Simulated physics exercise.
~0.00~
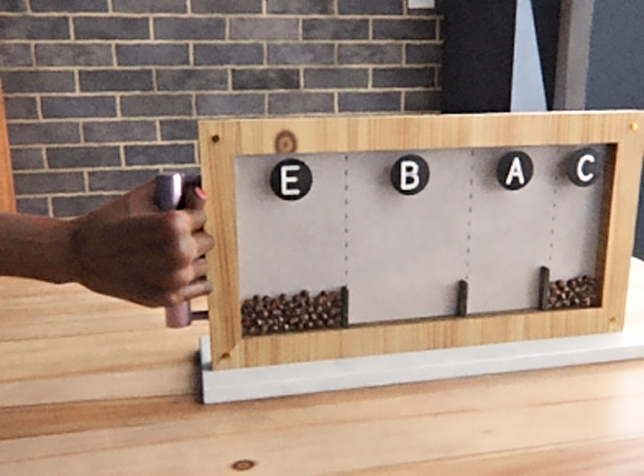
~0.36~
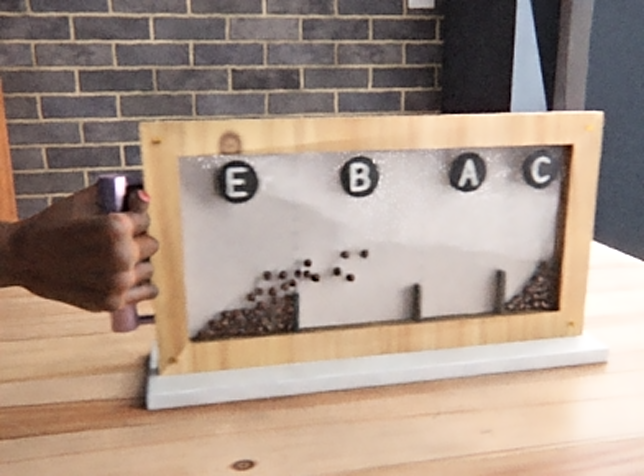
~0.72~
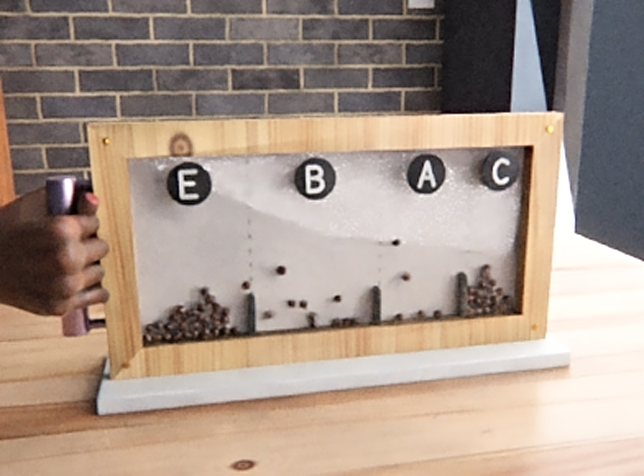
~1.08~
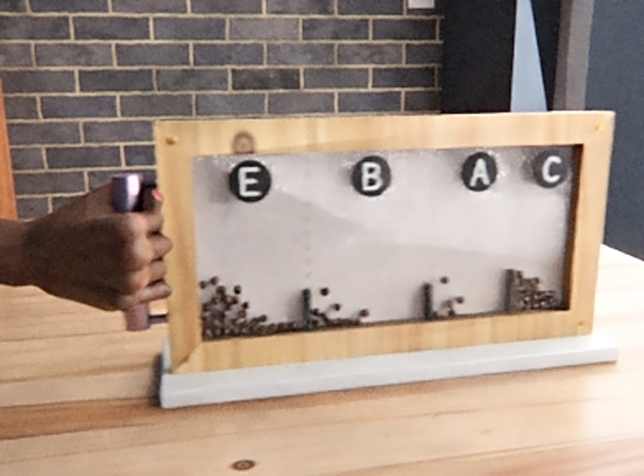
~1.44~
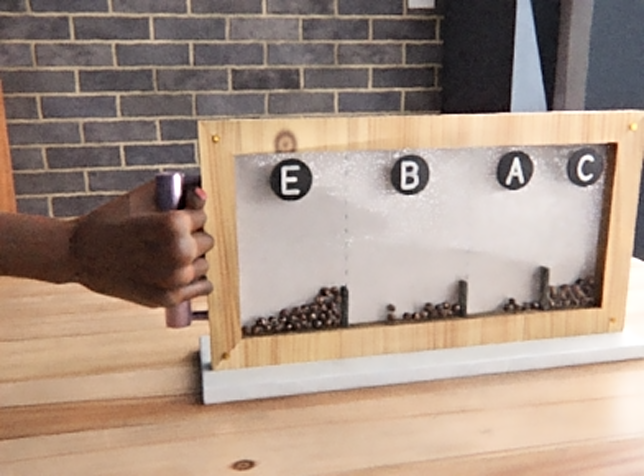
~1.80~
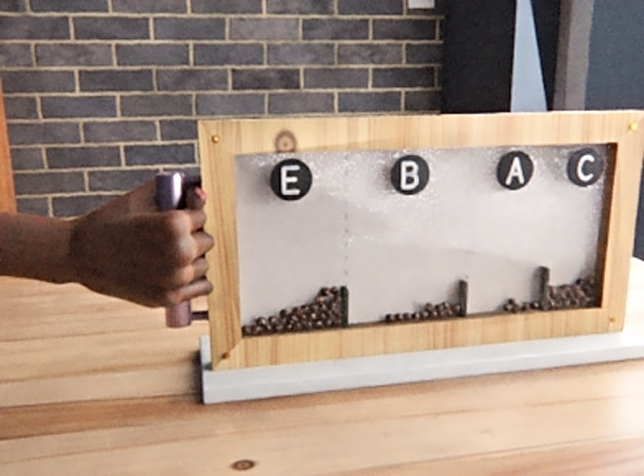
The clip opens on a wood-framed, see-through case standing on a wooden table before a brick wall, with dark beads piled under E and a smaller heap under C. A hand grips the handle on the left side and slides the case left, and beads spill from E over the low divider towards B. Farther left, beads scatter across B and A, some in mid-air. The hand then pushes the case back to the right, and the loose beads drop low. It ends where it began, upright and still, with beads now lying in all four strips, most under E.
